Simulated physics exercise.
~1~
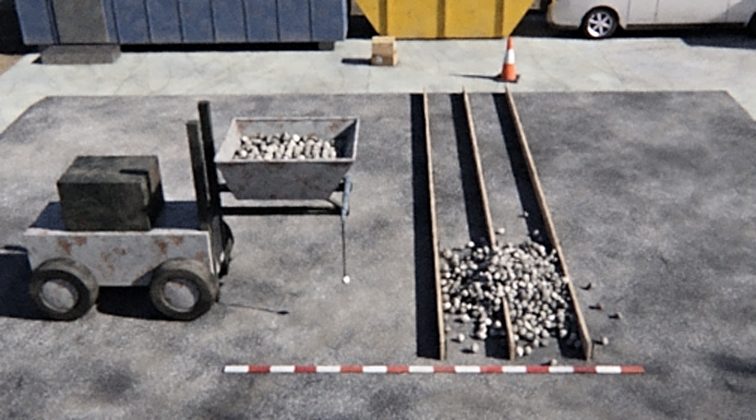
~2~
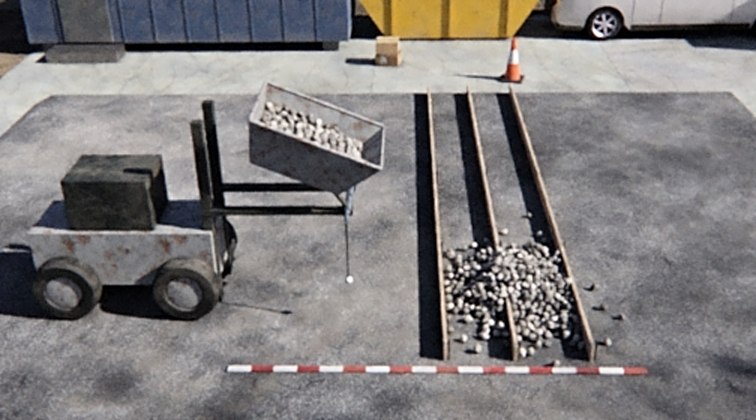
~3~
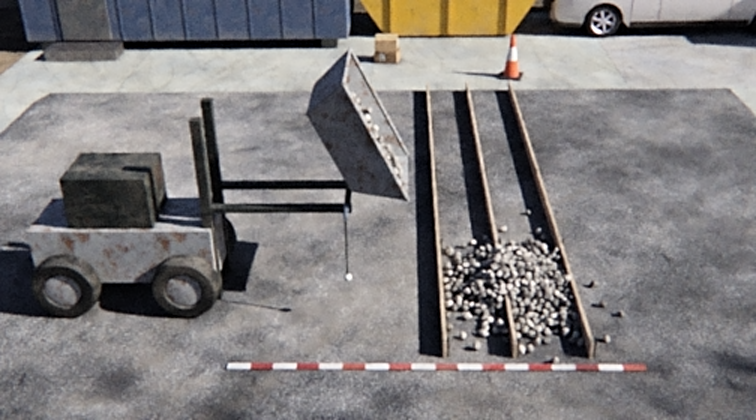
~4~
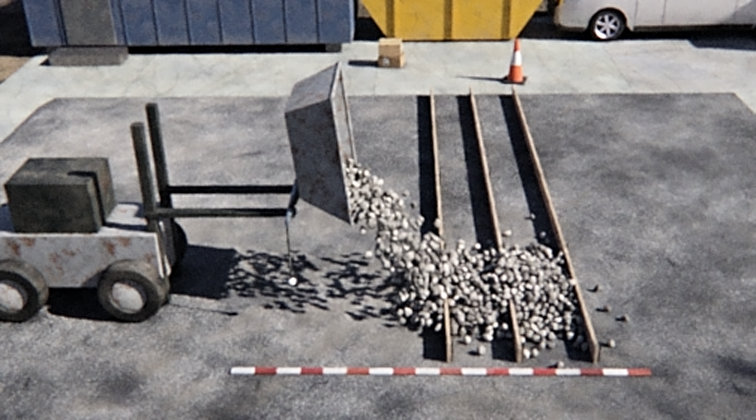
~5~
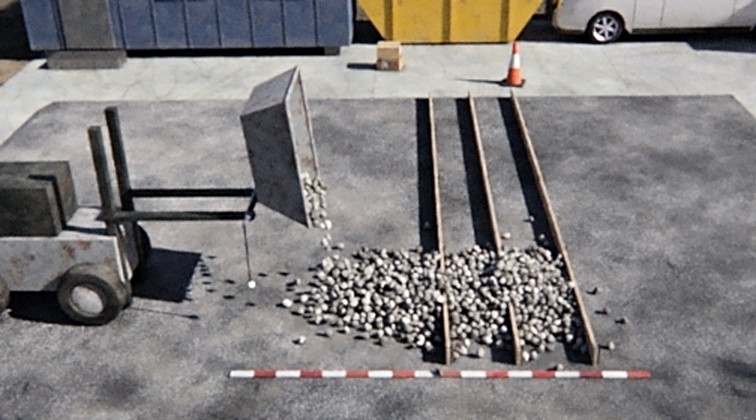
A fork truck tips its skip and backs left, spilling stones beside the older heap.
